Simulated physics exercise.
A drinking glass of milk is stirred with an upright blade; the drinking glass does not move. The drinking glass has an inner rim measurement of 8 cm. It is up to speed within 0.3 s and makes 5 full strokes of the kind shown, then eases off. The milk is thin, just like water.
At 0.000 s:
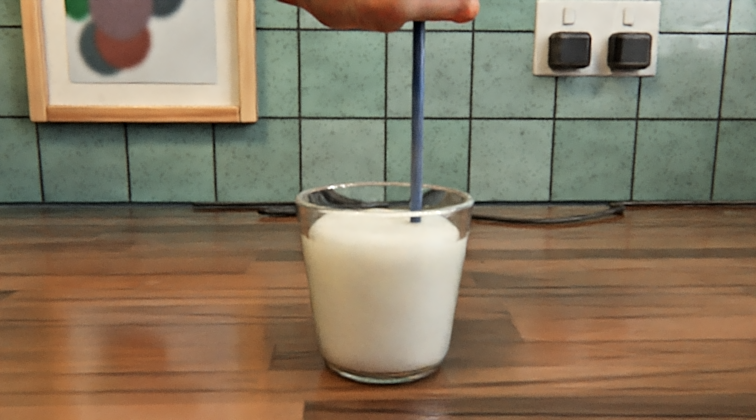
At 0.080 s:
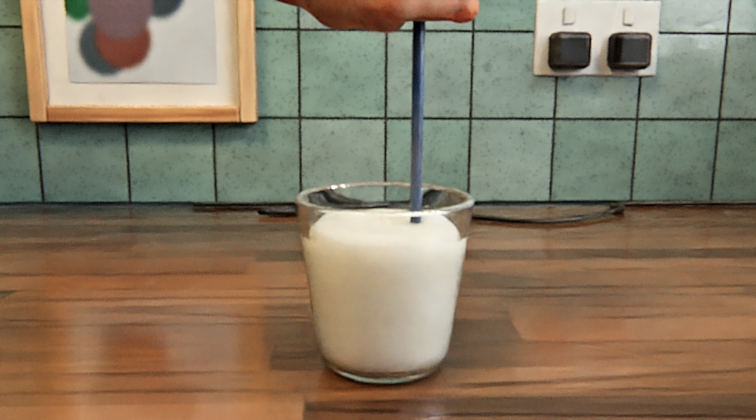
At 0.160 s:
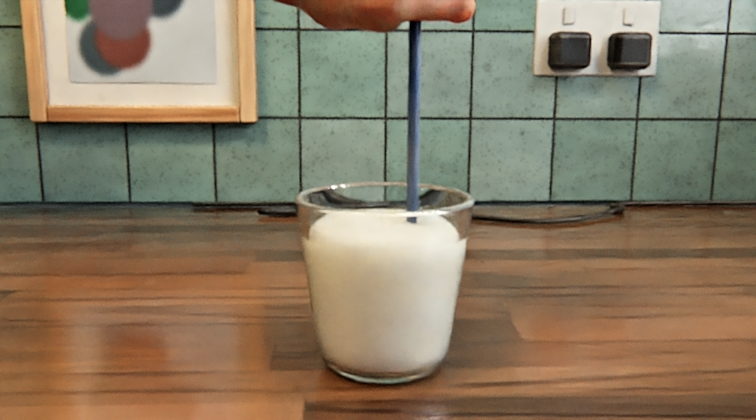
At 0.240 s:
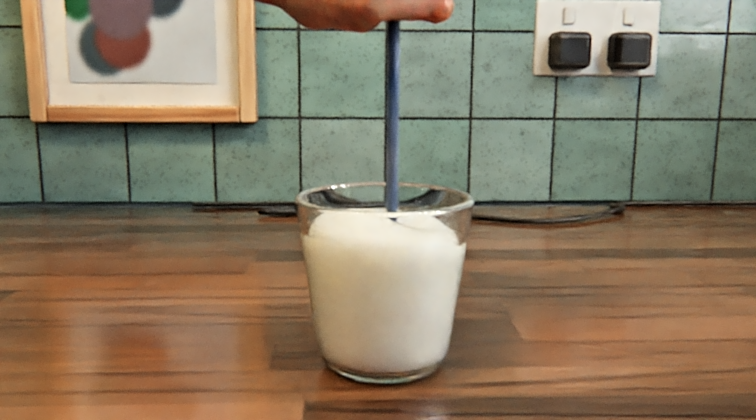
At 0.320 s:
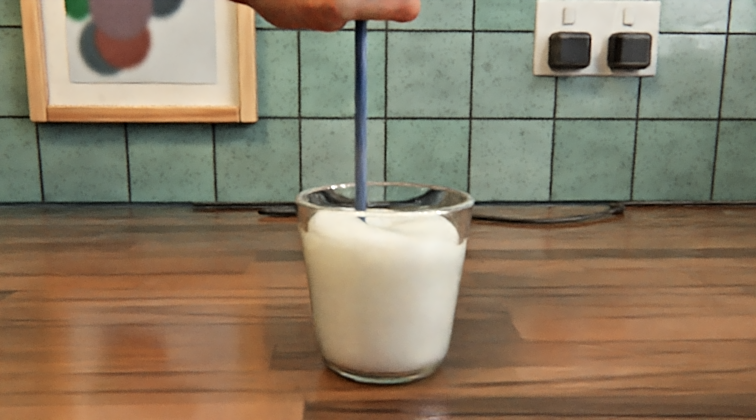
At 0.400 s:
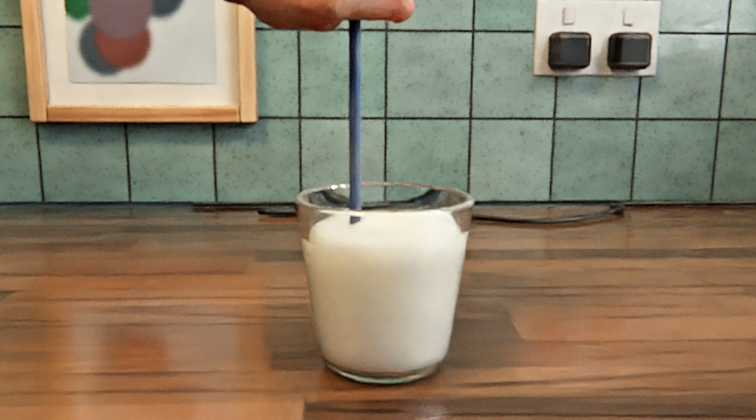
On a wooden kitchen counter, a hand moving an upright blue blade from right to left through milk in a still glass.
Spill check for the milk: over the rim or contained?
It ends up with nothing outside.
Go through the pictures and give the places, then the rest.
In the first picture, the stem is at (418, 72); surface from (307, 225) to (461, 226); the rim runs from (299, 201) to (469, 201).
In the second picture, the stem is at (418, 72); surface from (308, 226) to (462, 225).
In the third picture, the stem is at (414, 72); surface from (307, 226) to (459, 227).
In the fourth picture, the stem is at (393, 72); surface from (308, 222) to (460, 231).
In the fifth picture, the stem is at (361, 72); surface from (306, 218) to (458, 225).
In the sixth picture, the stem is at (355, 72); surface from (307, 228) to (461, 220).
By 0.94 s 0 ml is over the rim.
By 1.49 s 0 ml is over the rim.
By 2.04 s 0 ml is over the rim.
By 2.58 s 0 ml is over the rim.
At rest 0 ml is over the rim.
